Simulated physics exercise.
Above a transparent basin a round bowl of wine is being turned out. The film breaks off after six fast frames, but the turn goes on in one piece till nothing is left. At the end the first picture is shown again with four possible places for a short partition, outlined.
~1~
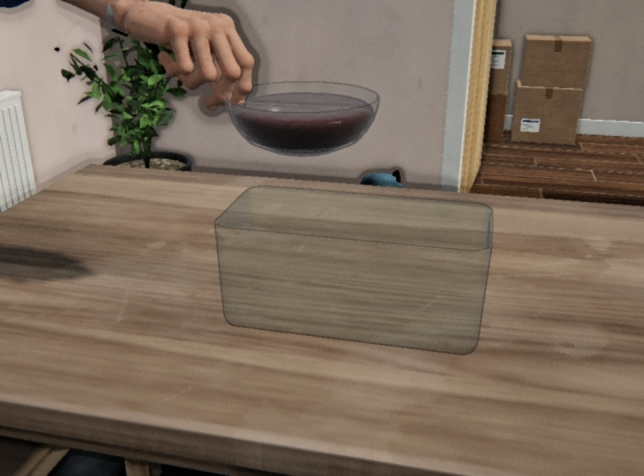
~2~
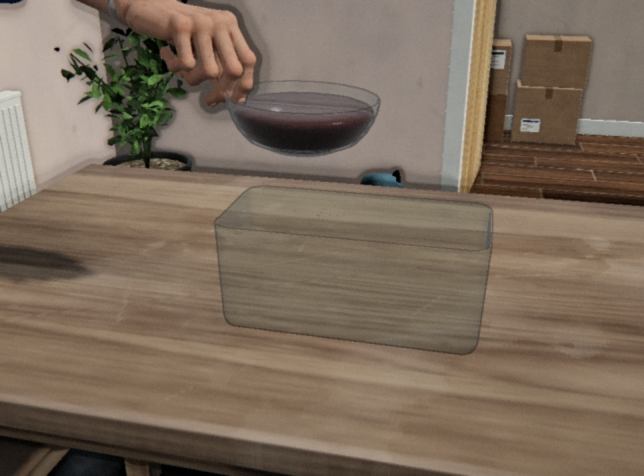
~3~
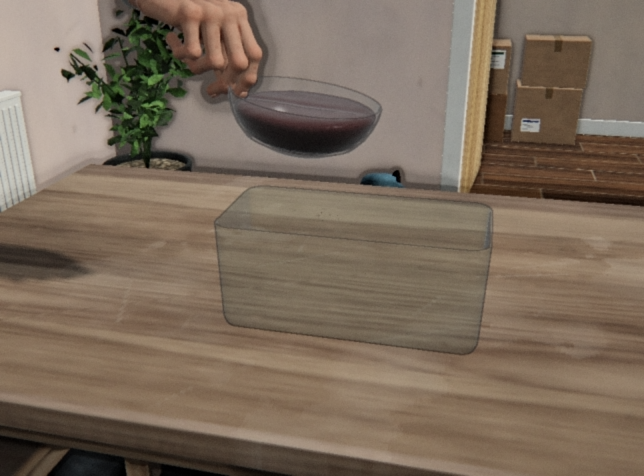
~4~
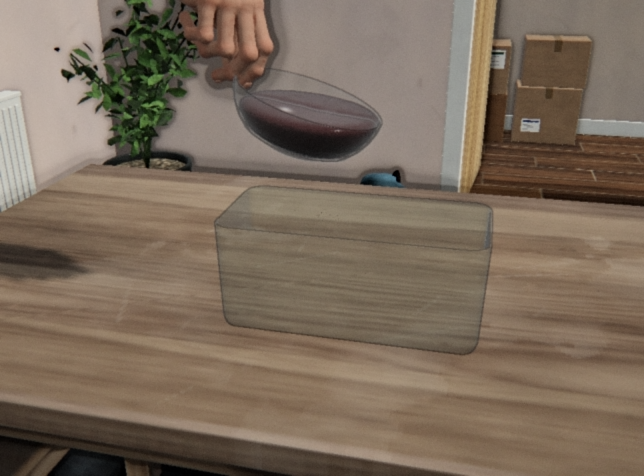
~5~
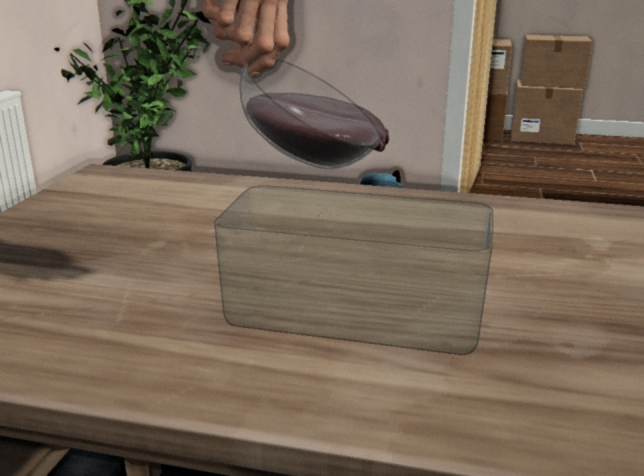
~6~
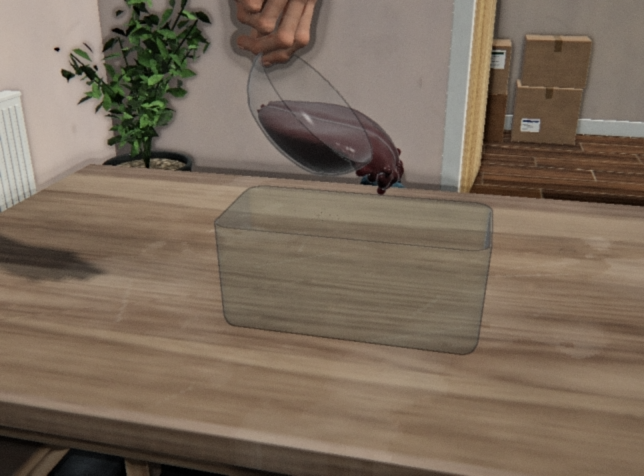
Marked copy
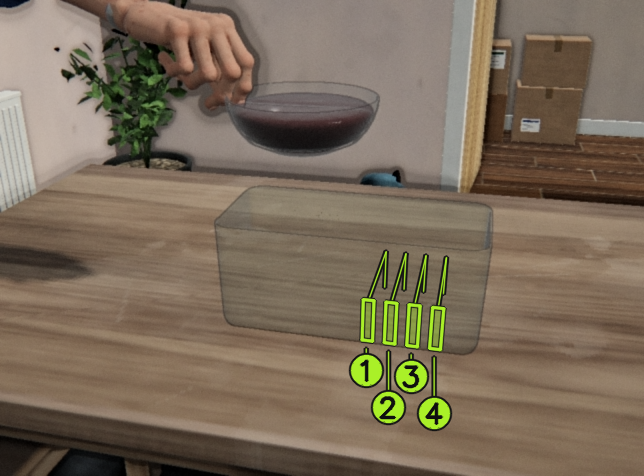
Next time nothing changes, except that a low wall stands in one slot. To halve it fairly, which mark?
2 is best.
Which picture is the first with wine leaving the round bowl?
Picture 5.
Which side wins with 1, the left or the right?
More ends on the right.
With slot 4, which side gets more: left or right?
The left one.
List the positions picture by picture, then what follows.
Upright, lip at (376, 99); basin from (225, 320) to (477, 352); nothing has left yet.
Tipped about 2°, lip at (377, 101); nothing has left yet.
Tipped about 8°, lip at (378, 110); nothing has left yet.
Tipped about 18°, lip at (379, 123); nothing has left yet.
Tipped about 31°, lip at (377, 140); wine is over the lip, down to (382, 146).
Tipped about 45°, lip at (370, 157); wine is over the lip, down to (384, 187).
On the marked copy, 1 at (366, 348); 2 at (388, 351); 3 at (411, 354); 4 at (434, 357).
Choosing 1, about 29 % ends left of the wall and 68 % right of it.
Choosing 2, about 46 % ends left of the wall and 51 % right of it; 4 % is lost outside.
Choosing 3, about 69 % ends left of the wall and 26 % right of it; 5 % is lost outside.
Choosing 4, about 90 % ends left of the wall and 5 % right of it; 5 % is lost outside.
